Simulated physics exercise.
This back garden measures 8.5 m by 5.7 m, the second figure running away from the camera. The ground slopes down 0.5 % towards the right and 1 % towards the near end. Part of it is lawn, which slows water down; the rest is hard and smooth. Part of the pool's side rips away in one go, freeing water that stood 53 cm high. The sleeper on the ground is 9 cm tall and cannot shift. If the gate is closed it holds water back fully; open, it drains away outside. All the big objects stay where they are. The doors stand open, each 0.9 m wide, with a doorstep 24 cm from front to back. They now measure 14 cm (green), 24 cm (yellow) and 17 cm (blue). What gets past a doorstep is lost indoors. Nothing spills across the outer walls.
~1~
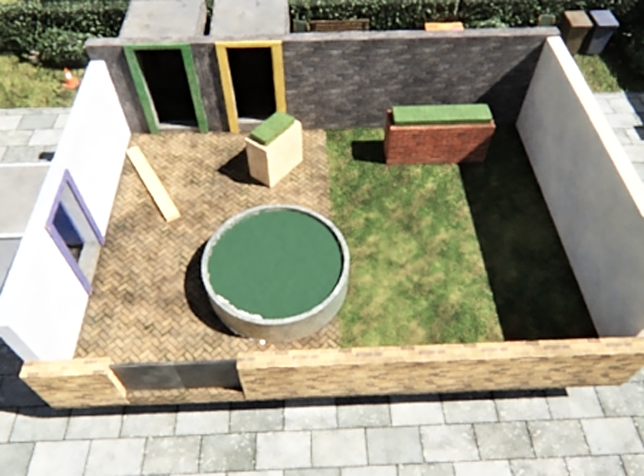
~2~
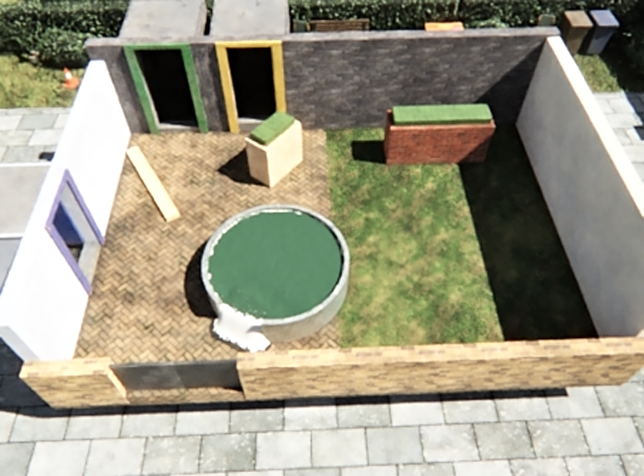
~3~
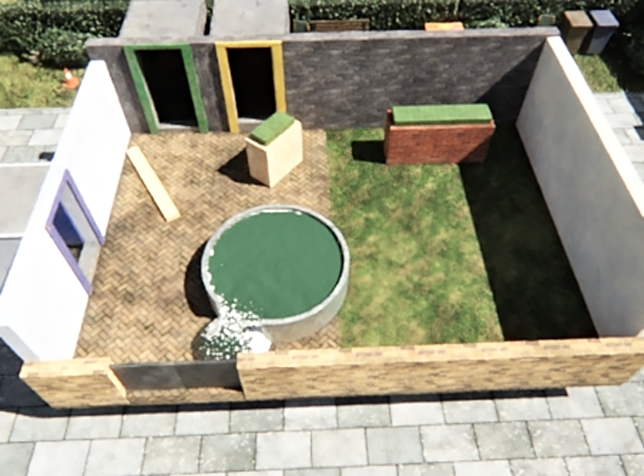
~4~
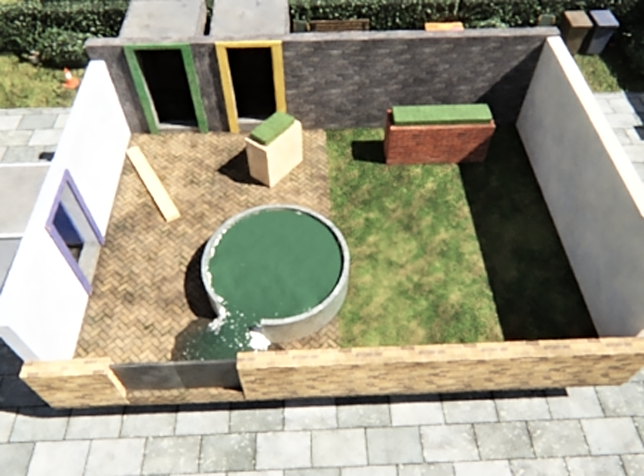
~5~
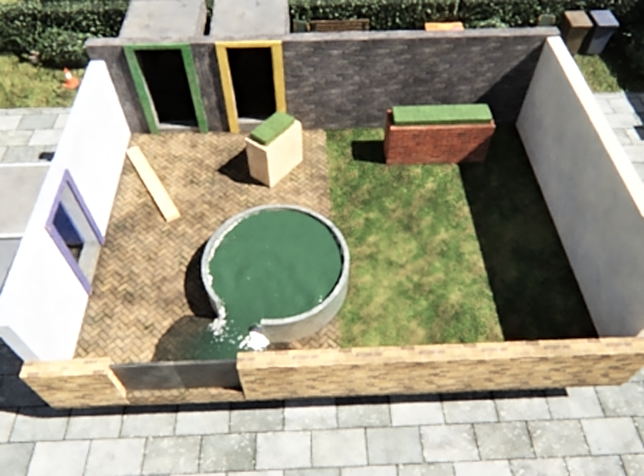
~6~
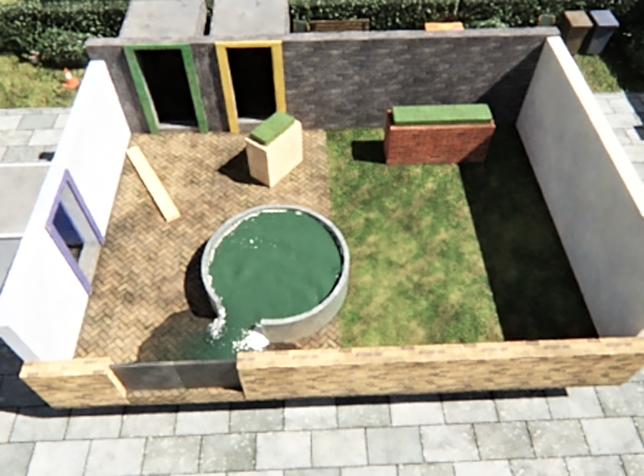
In a walled back garden, a round pool's near side breaks and green water pours onto paving.
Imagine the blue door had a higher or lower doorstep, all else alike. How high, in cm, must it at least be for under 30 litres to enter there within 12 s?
About 6.5 cm.
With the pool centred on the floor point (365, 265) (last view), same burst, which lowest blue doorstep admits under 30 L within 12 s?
Some 7.0 cm.
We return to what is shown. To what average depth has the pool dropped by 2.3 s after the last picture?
About 30 cm.
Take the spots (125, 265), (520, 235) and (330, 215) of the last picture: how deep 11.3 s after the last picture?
Roughly 9, 3 and 2 cm, in turn.
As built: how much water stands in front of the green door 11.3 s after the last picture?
Some 3.0 cm.
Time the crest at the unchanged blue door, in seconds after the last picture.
Around 2.4 s.
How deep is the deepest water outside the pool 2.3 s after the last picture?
About 30 cm.
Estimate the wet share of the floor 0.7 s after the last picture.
About 10 per cent.
Then, 0.7 s after the last picture water covers 10 % of the floor, deepest (41 cm) near (231, 377); it has not reached the blue door.
Then, 2.3 s after the last picture water covers 25 % of the floor, deepest (30 cm) near (78, 383); 11 cm at the blue door, 0 litres in over its 17 cm doorstep.
Then, 11.3 s after the last picture water covers 90 % of the floor, deepest (12 cm) near (90, 383); 9 cm at the blue door, 0 litres in over its 17 cm doorstep.
At the blue door as built, the water peaked near 11 cm, 2.3 s after the last picture.
Run again over the same 12 s with other heights there, 52 litres in over 5 cm, 21 litres over 7 cm. The limit of 30 litres is kept from about 6.5 cm up.
